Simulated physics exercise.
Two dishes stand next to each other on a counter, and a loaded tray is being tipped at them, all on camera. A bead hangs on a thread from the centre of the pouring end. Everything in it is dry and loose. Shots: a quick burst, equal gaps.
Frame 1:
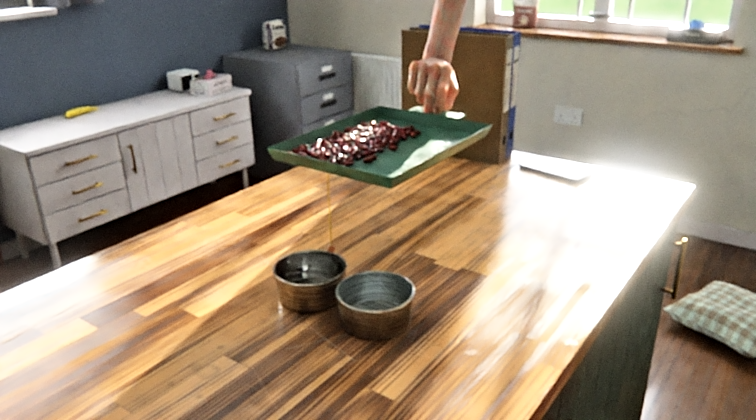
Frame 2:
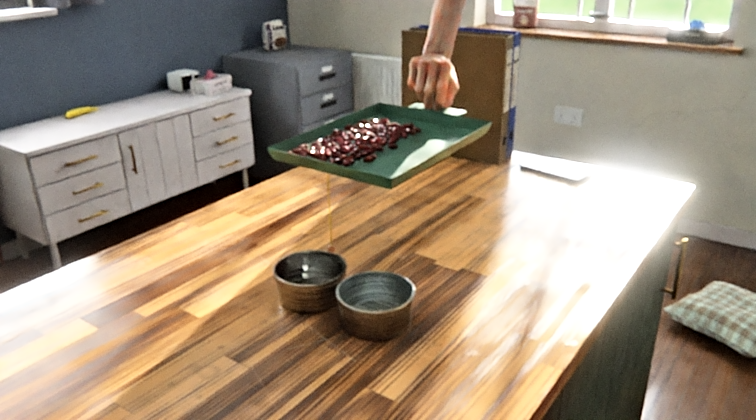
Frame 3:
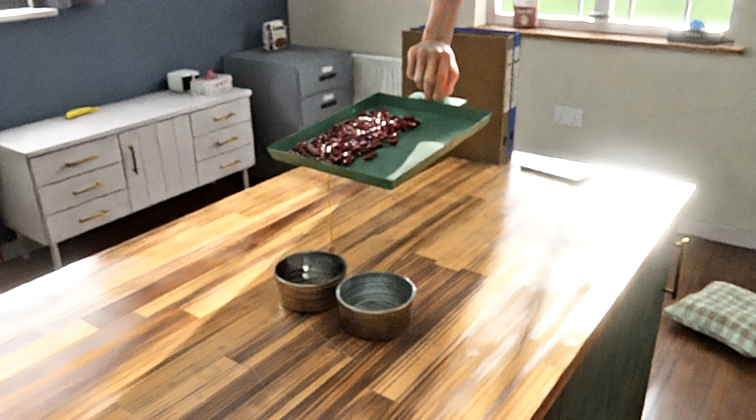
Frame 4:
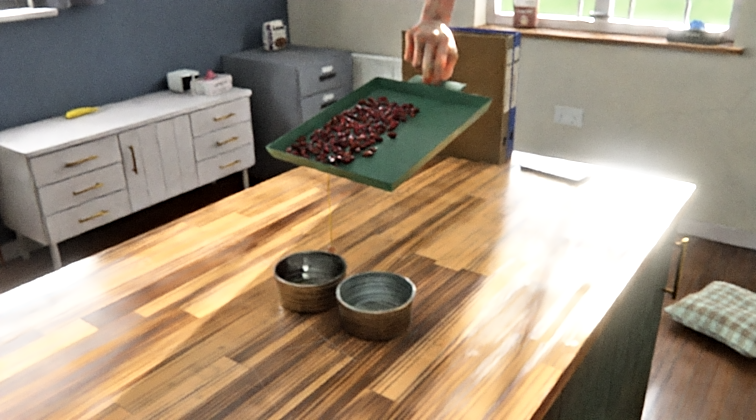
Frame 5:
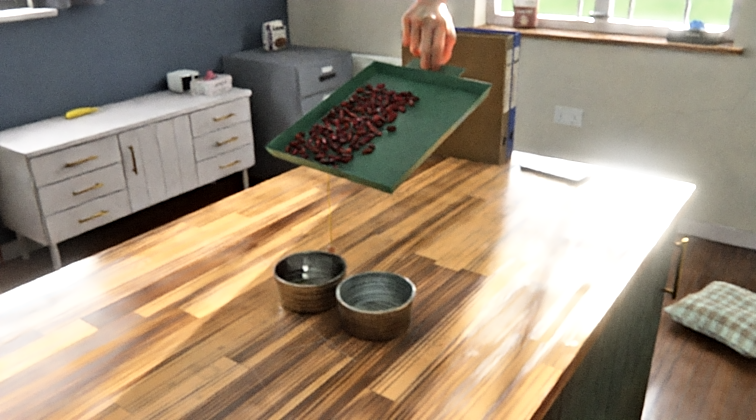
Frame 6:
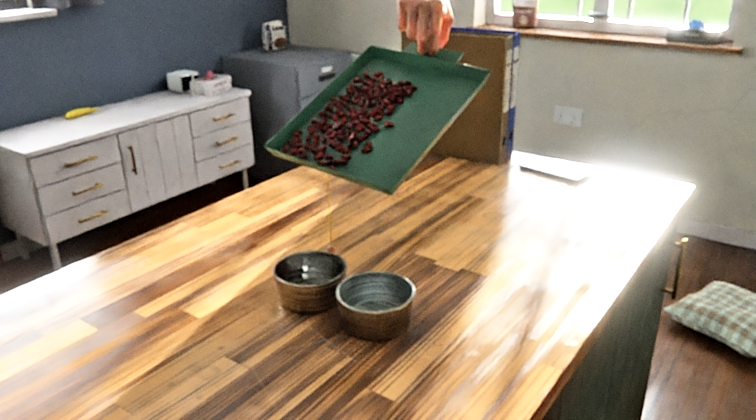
The clip opens on a hand holding a green tray of dark red beans nearly level above two small round bowls on a sunlit wooden counter. The hand raises the tray's far side, tilting it steadily toward the bowls, while the beans stay spread across its surface with only slight shifting.
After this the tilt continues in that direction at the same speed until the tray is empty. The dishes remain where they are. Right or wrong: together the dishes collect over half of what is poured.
Right.
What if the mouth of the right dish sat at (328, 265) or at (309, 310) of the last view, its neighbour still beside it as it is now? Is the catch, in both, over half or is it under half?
Held in all, by try: A smaller portion, then a smaller portion.
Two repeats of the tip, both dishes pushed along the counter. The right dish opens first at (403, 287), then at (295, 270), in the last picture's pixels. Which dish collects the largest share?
Well, the right-side one at the first spot and the right-side one at the second.
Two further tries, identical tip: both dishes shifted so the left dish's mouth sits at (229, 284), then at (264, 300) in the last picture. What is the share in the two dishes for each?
In order, 10 % and 10 %.
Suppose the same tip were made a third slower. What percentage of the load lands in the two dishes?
Roughly 80 percent, give or take.
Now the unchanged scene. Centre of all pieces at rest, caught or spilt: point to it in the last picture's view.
Centre at rest: Close to (362, 313).
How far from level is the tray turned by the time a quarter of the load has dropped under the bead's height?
The tilt is near 80° by then.
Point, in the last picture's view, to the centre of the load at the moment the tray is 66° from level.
Look about (338, 169) in the last picture.
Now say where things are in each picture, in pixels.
The first picture shows corners of the pouring end at (274, 147) and (391, 175), level; middle of the load at (357, 143), kidney beans; left dish at (287, 293); right dish at (353, 320); bead on its thread at (331, 249).
The second picture shows corners of the pouring end at (274, 147) and (391, 176), level; middle of the load at (358, 141).
The third picture shows corners of the pouring end at (274, 147) and (391, 177), tipped barely, lowest at the right corner; middle of the load at (357, 137).
The fourth picture shows corners of the pouring end at (273, 146) and (390, 180), tipped a little, lowest at the right corner; middle of the load at (356, 130).
The fifth picture shows corners of the pouring end at (271, 145) and (390, 182), tipped clearly, lowest at the right corner; middle of the load at (355, 124).
The sixth picture shows corners of the pouring end at (270, 145) and (389, 185), tipped clearly, lowest at the right corner; middle of the load at (353, 118), a stray few on the move; left dish at (287, 294); right dish at (353, 320).
Soon, tray tipped steeply; most on the tray; a small part in the air.
A while on, tray tipped past a quarter turn; about half in the right dish; about a quarter in the left dish; a small part outside both; a small part in the air.
Towards the end, tray tipped past a quarter turn; about half in the right dish; about a quarter in the left dish; about a quarter outside both.
Finally, tray tipped past a quarter turn; about half in the right dish; about a quarter in the left dish; about a quarter outside both.
